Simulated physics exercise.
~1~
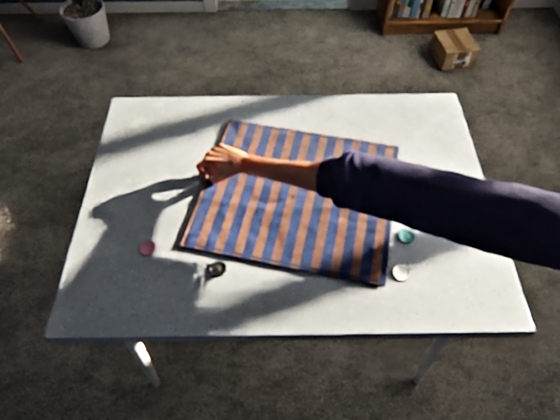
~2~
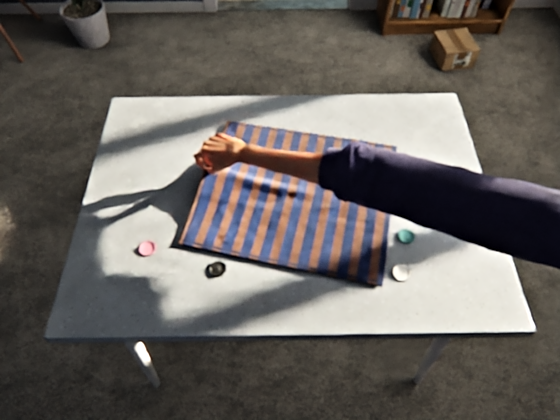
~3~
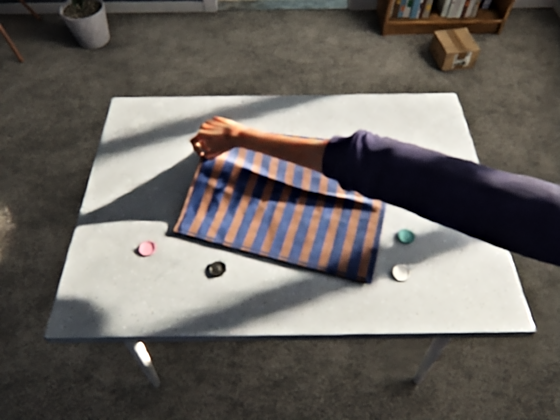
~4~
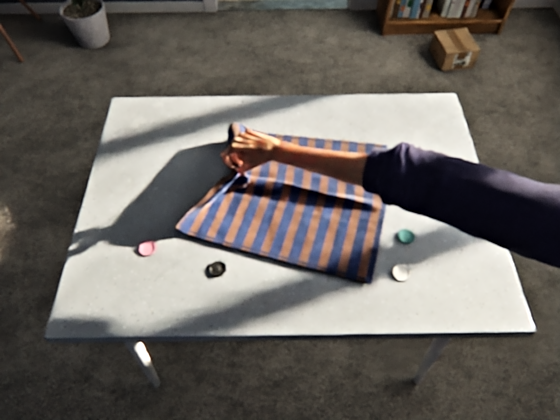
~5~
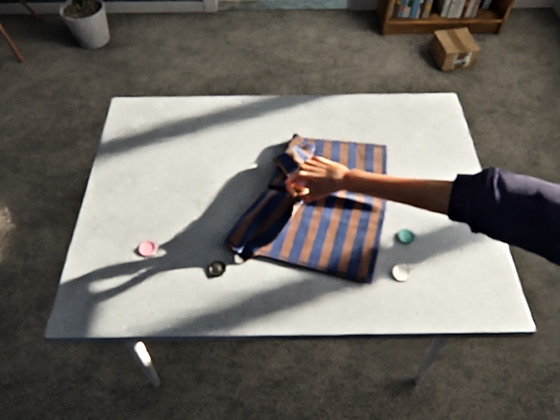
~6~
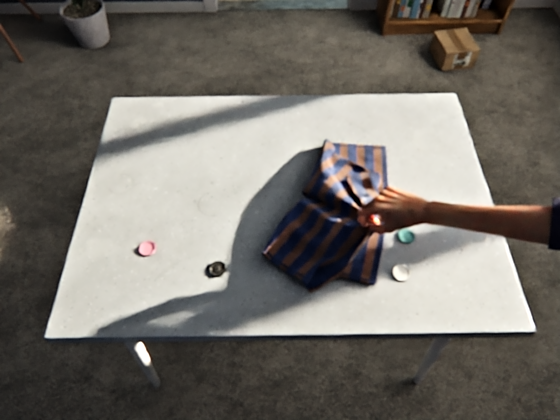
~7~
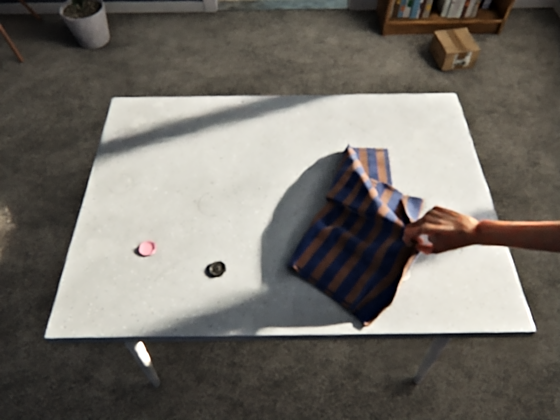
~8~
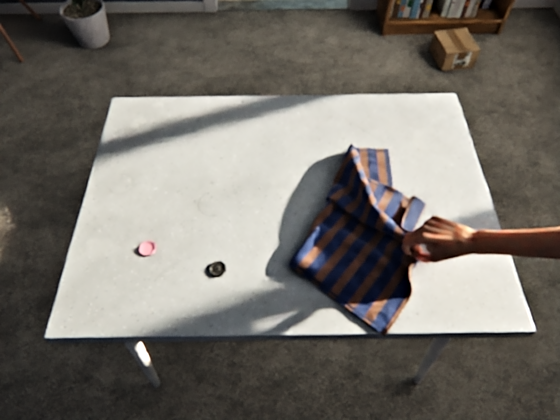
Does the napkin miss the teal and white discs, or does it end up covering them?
It ends up covering both the teal disc and the white disc, while the black badge and the pink disc stay in view.
A blue and orange striped napkin lay flat on a white table until a hand lifted its far left corner and drew it over to the right, leaving it folded and rumpled over the teal and white discs, with the pink and black ones uncovered.
